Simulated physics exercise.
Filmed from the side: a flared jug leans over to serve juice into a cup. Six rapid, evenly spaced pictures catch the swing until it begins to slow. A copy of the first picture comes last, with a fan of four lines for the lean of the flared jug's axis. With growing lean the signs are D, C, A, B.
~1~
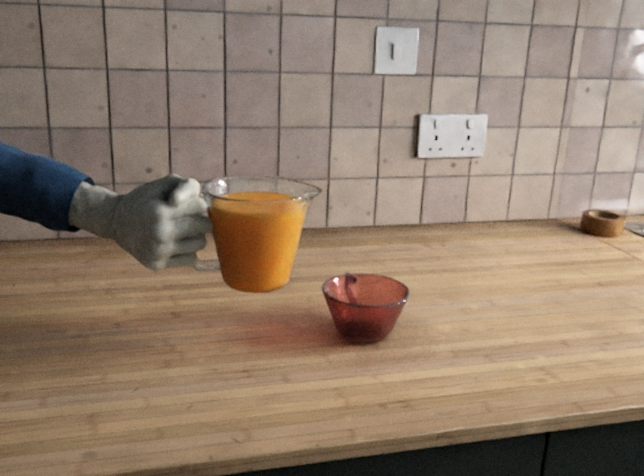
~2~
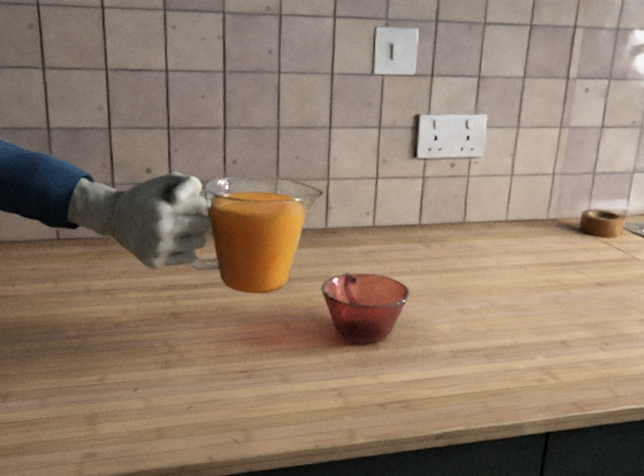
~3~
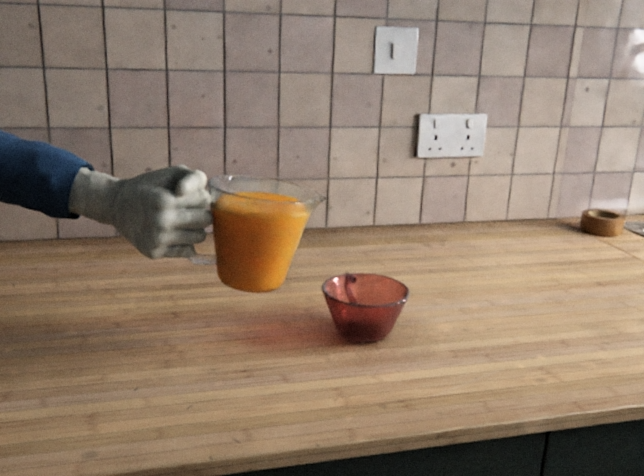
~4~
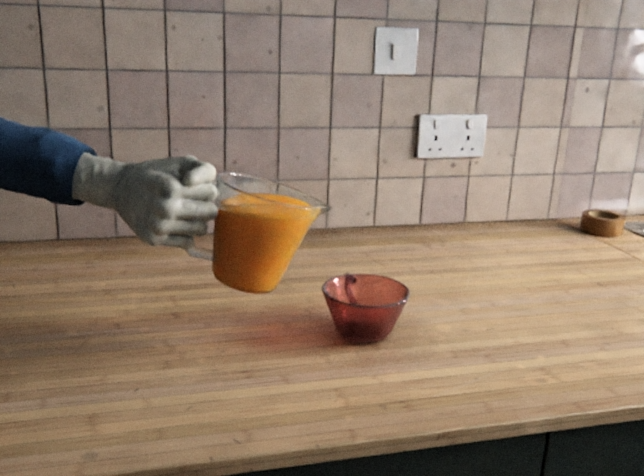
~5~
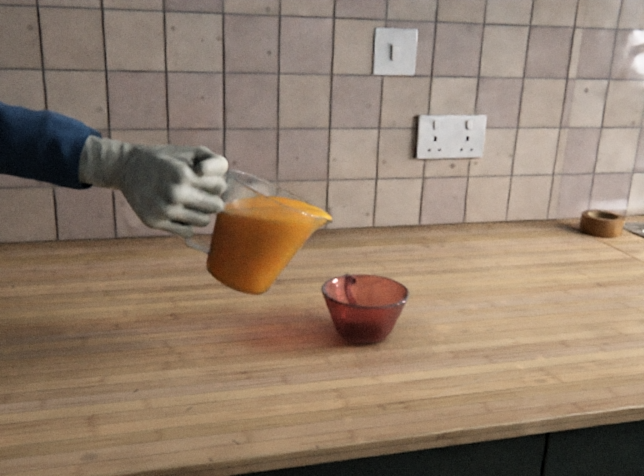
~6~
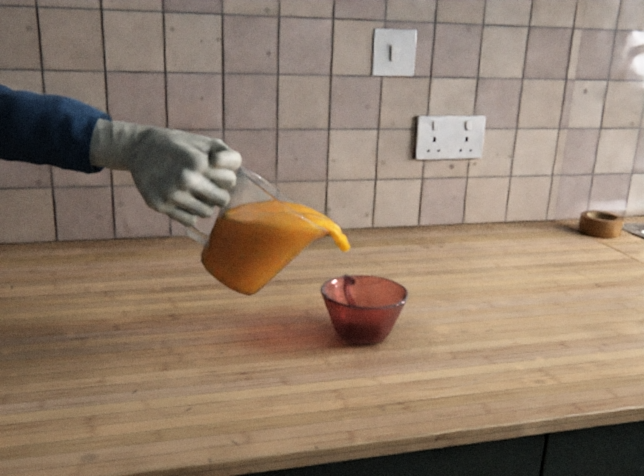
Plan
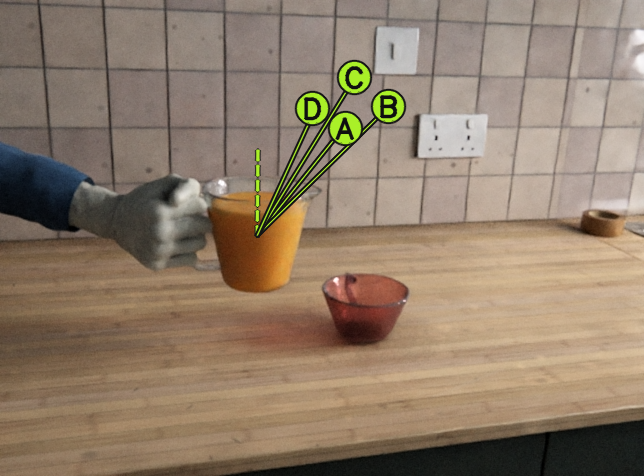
A gloved hand held a clear jug of orange juice beside a small reddish cup on a wooden counter, then tilted it to the right until juice ran over the lip above the cup.
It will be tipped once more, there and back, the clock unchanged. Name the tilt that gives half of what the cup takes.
A is best.
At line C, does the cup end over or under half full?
Under.
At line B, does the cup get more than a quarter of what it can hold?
Yes.
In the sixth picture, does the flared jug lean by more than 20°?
Yes.
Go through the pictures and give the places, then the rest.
Upright, lip at (320, 189); rim of the cup round (366, 289); nothing has left yet.
Upright, lip at (321, 191); nothing has left yet.
Tipped about 7°, lip at (324, 197); nothing has left yet.
Tipped about 15°, lip at (328, 206); nothing has left yet.
Tipped about 25°, lip at (330, 219); juice is over the lip, down to (330, 219).
Tipped about 35°, lip at (330, 233); juice is over the lip, down to (345, 246).
On the marked copy, A at (332, 141); B at (376, 118); C at (345, 92); D at (307, 125).
For line A, the cup ends with about 48 % of what it can hold.
For line B, the cup ends with about 67 % of what it can hold; 3 % of the juice is spilt.
For line C, the cup ends with about 29 % of what it can hold.
For line D, the cup ends with about 14 % of what it can hold.
